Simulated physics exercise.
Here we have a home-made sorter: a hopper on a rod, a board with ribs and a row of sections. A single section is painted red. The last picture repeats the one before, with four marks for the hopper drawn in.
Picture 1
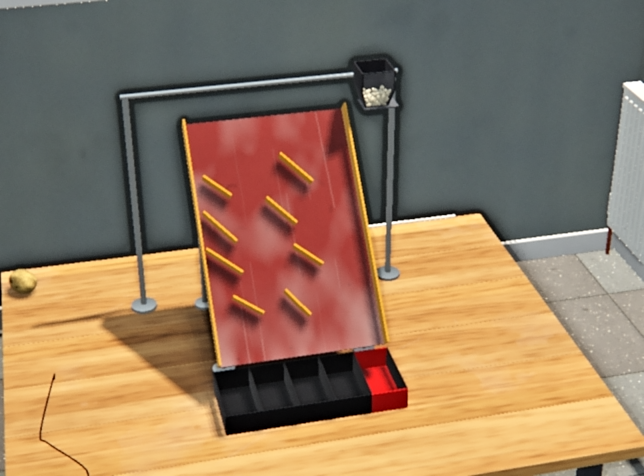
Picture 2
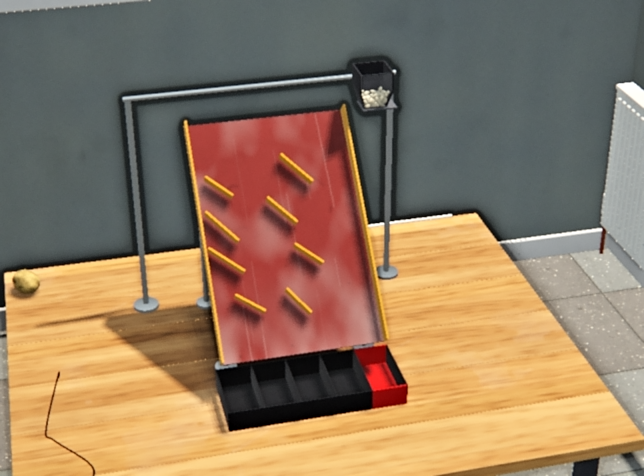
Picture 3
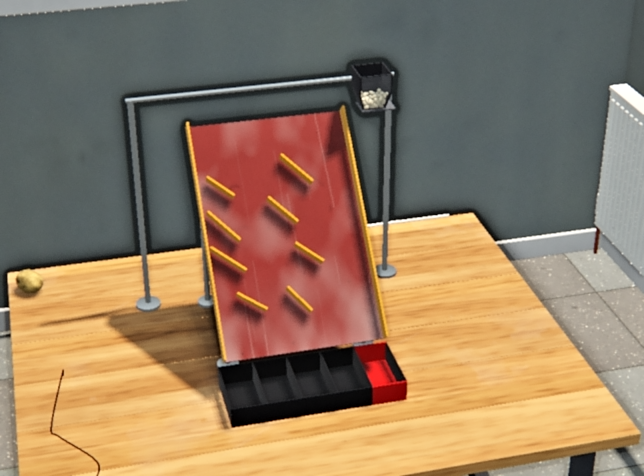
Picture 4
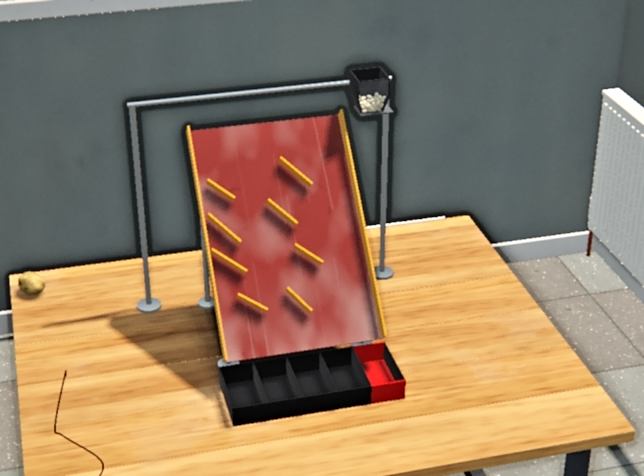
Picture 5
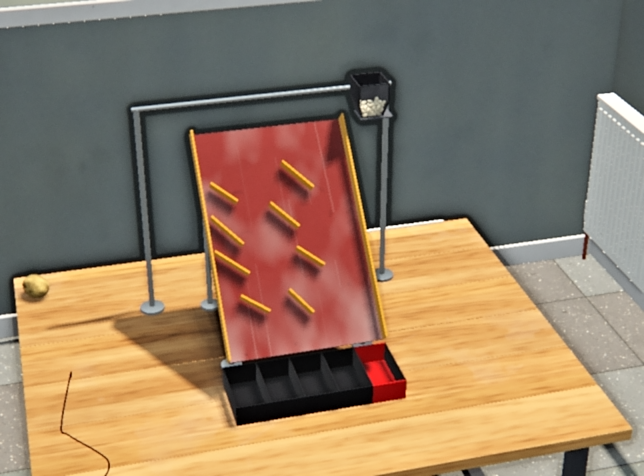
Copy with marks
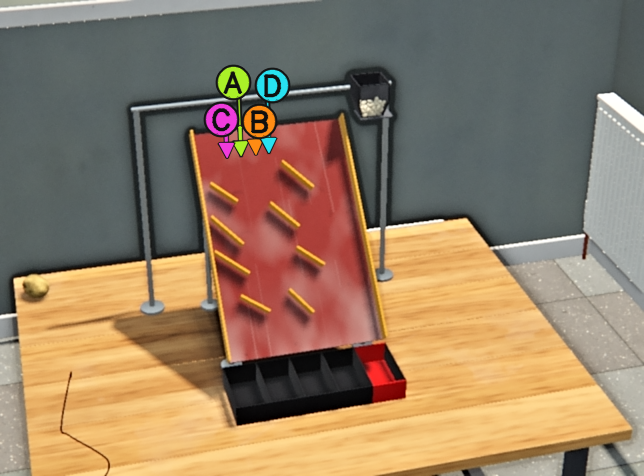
The clip shows a tilted red board with yellow ribs on a wooden table, a hopper of white beans above it and a row of black sections ending in a red one, while only the view shifts slightly.
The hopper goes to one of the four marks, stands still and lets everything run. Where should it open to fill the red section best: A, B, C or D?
Choose D.
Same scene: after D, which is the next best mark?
That would be B.
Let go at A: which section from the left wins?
The third.
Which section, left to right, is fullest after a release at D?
The fifth from the left.
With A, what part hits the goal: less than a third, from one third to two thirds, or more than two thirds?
It is less than a third.
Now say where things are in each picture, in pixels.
The first frame shows hopper near (373, 98), white beans, door shut.
The second frame shows ribs (205, 176) to (233, 195), (281, 153) to (313, 181), (206, 211) to (239, 240).
The third frame shows ribs (269, 197) to (298, 221), (211, 247) to (247, 269), (296, 242) to (324, 260).
The fourth frame shows ribs (238, 294) to (268, 309), (288, 287) to (312, 311).
The fifth frame shows red section near (389, 390), number 5 of 5 from the left.
On the marked copy, mark A meets the board at (240, 150); mark B meets the board at (255, 149); mark C meets the board at (226, 152); mark D meets the board at (268, 147).
With A, a small share in the red section, the bulk in other sections.
With B, close to a third in the red section, close to two thirds in other sections.
With C, a small share in the red section, the bulk in other sections, a small share held on the board.
With D, close to two thirds in the red section, close to a third in other sections.
